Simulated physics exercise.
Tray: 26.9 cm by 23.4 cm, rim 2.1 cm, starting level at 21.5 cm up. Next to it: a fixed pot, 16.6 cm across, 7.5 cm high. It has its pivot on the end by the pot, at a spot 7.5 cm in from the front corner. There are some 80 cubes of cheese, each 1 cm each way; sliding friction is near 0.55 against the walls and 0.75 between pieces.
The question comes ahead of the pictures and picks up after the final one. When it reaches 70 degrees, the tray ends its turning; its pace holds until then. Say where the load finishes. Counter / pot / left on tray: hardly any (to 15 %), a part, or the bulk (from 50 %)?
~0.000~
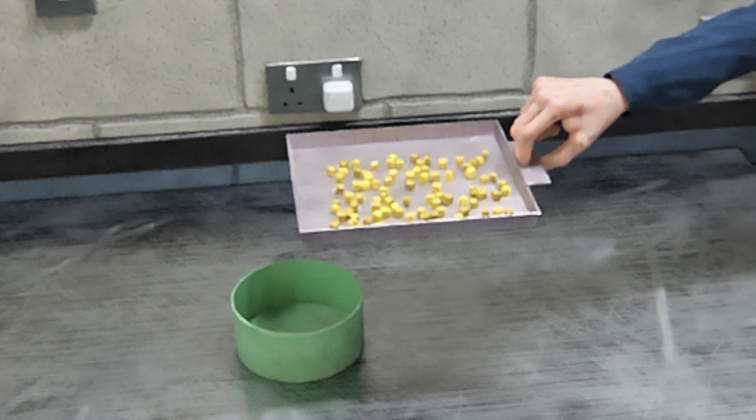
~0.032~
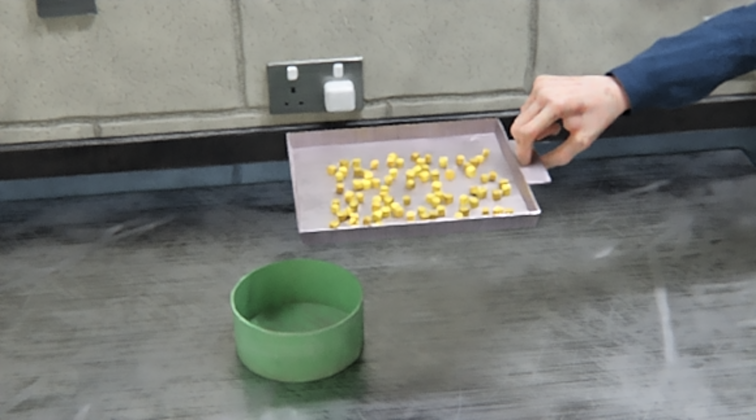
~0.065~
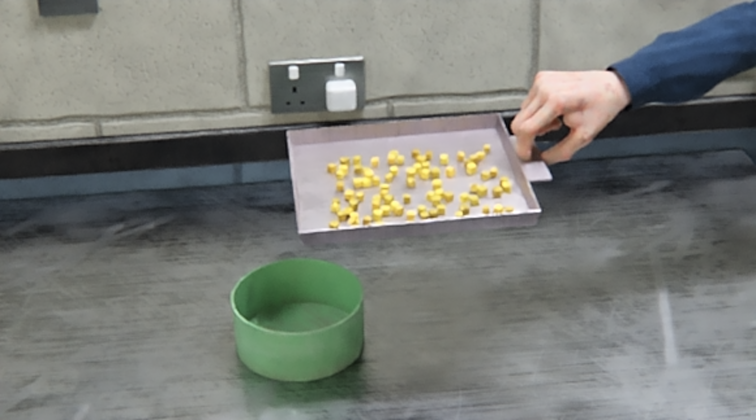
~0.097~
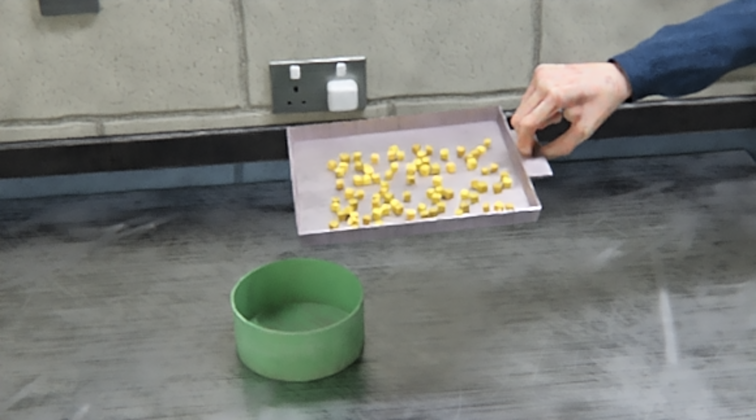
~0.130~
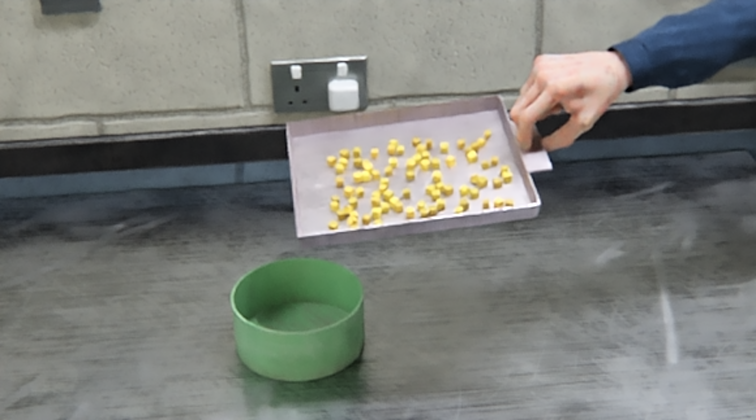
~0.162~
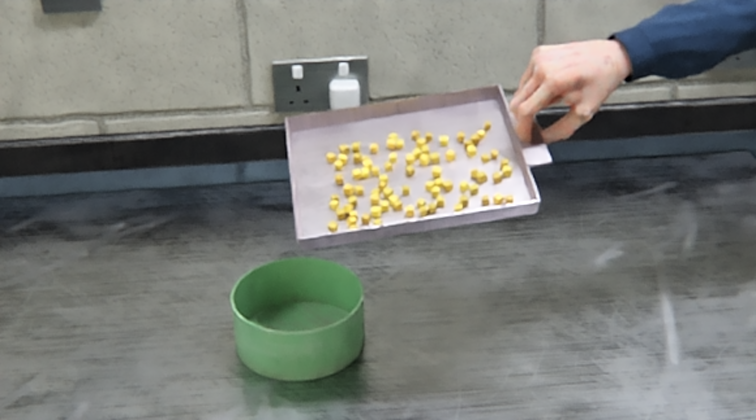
Counter = the bulk, pot = hardly any, tray = a part.
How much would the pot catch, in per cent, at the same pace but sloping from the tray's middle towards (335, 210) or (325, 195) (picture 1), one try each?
I'd put it at roughly 5 per cent for the first tilt and roughly 20 per cent for the second.
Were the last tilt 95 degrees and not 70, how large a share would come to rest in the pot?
0 %.
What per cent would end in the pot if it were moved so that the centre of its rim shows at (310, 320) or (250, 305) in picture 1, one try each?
Estimates: 30 % and 0 %, in that order.
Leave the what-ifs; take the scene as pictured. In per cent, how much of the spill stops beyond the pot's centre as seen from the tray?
About 80 per cent.
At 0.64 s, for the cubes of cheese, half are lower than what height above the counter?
Some 24 cm above the counter.
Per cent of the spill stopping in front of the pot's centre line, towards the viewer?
Share: Roughly 100 %.
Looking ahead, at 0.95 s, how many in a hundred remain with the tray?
Roughly 50 per cent.
After 0.45 s, tilt 40 degrees; the tray holds 100 %, the pot 0 %.
Then, at 0.64 s, tilt 59 degrees; the tray holds 100 %, the pot 0 %.
Then, at 0.95 s, tilt 70 degrees; the tray holds 50 %, the pot 0 %.
At rest (2.6 s), counter 60 %, pot 0 %, tray 40 %.
